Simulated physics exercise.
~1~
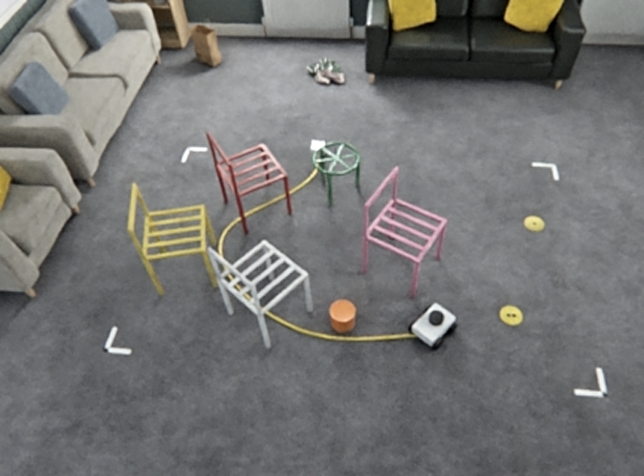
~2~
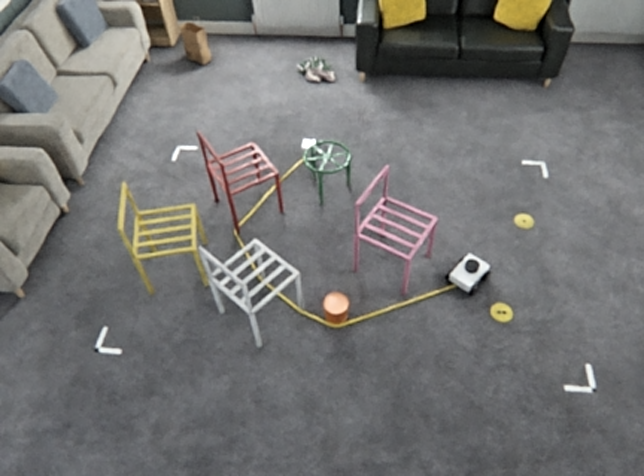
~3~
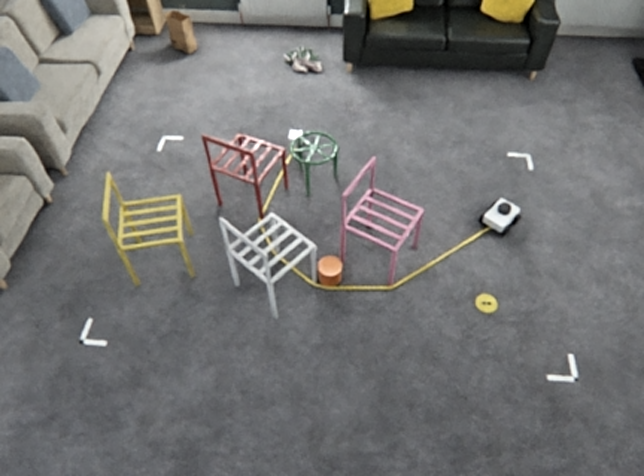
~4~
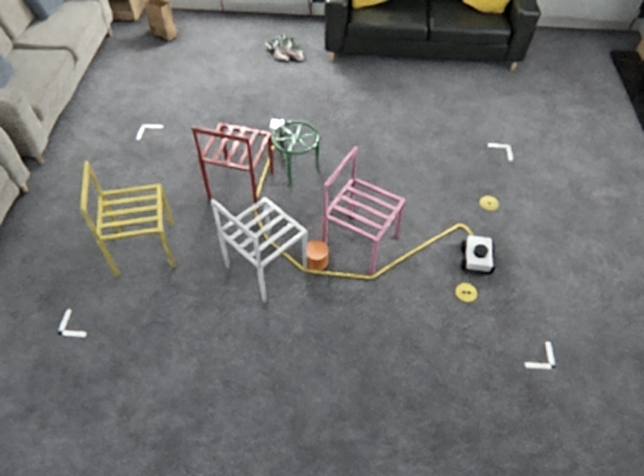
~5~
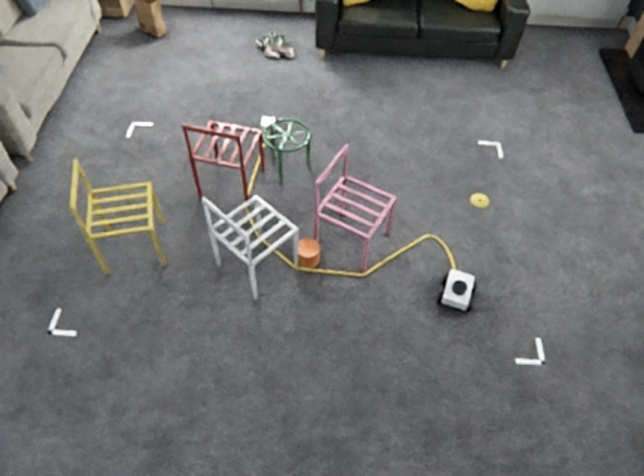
A small white cart pulling a yellow lead rightward past chairs, dragging the orange bin and white chair, then turning back with slack.
